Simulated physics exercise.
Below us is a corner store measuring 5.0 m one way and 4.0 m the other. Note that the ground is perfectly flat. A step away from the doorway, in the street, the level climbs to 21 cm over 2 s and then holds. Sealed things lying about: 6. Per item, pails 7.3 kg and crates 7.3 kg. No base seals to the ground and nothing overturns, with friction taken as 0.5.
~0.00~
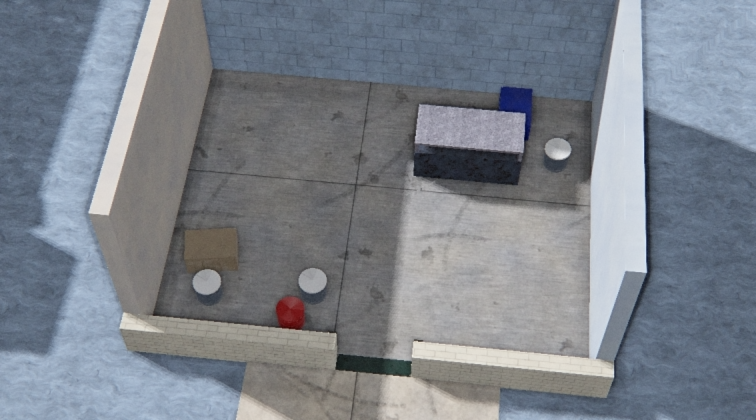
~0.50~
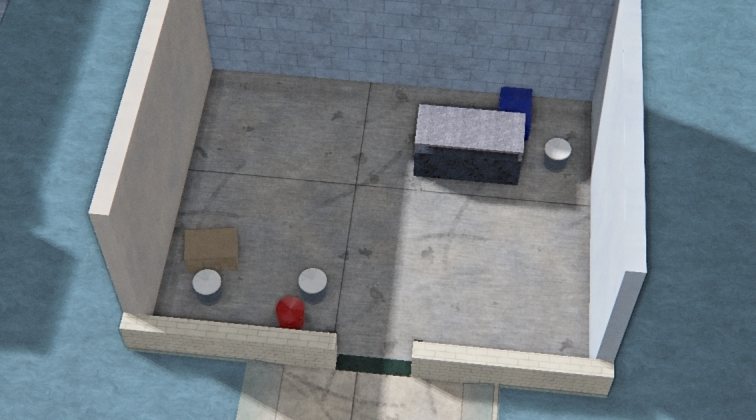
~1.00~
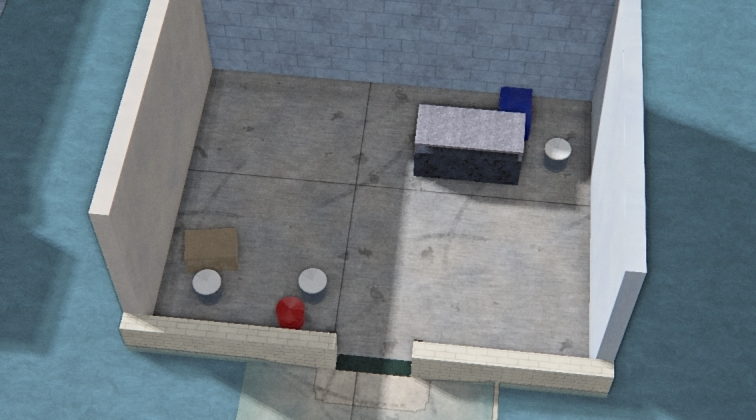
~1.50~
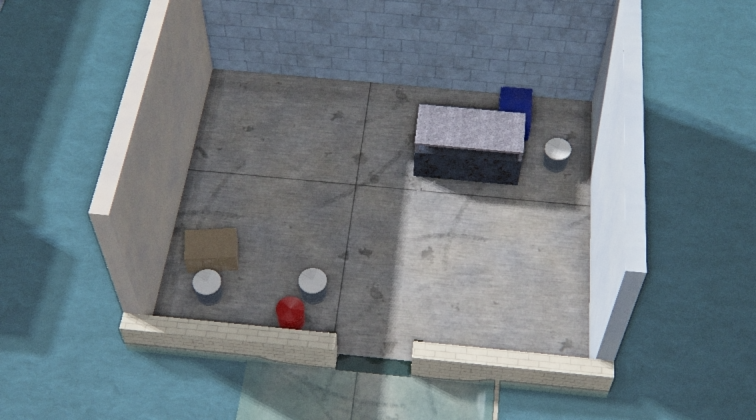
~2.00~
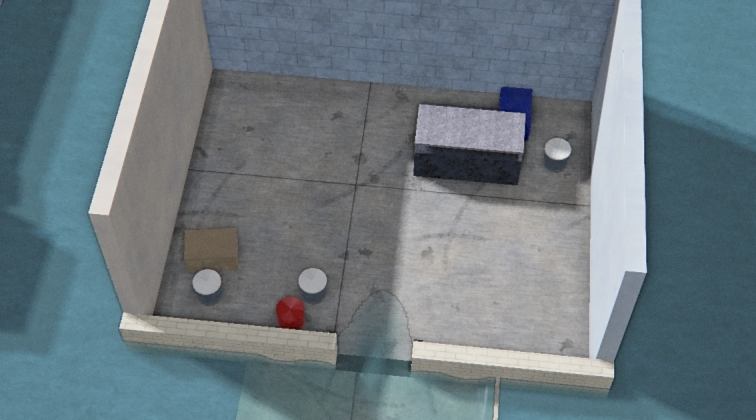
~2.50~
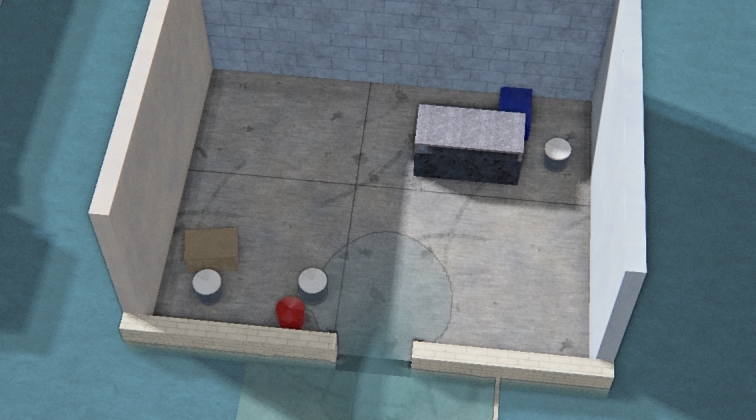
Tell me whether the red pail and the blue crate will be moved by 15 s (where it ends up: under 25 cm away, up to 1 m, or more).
Red pail hardly budges, blue crate drifts a bit.
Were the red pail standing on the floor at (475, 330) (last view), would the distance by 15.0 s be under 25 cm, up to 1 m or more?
Outcome - it barely budges.
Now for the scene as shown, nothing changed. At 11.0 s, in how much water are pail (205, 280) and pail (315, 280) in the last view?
Depth approx. 5 cm / 6 cm.
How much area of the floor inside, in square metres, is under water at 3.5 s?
About 7.5 m2 is covered.
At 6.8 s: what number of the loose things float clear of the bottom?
The count is 1.
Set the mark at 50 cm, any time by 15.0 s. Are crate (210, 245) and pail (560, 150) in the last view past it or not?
Well, one by one it's bigger, then bigger.
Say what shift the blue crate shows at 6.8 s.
0 cm, give or take.
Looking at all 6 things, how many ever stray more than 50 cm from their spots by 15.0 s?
It adds up to 3.
After 3.5 s the red pail is near (290, 309), 0.0 m from its start, aground; the blue crate is near (516, 106), 0.0 m from its start, aground; 0 afloat.
After 6.8 s the red pail is near (290, 309), 0.0 m from its start, aground; the blue crate is near (516, 106), 0.0 m from its start, afloat; 1 afloat.
After 11.0 s the red pail is near (290, 309), 0.0 m from its start, aground; the blue crate is near (563, 117), 0.6 m from its start, afloat; 2 afloat.
After 15.0 s the red pail is near (290, 309), 0.0 m from its start, aground; the blue crate is near (554, 116), 0.5 m from its start, afloat; 3 afloat.
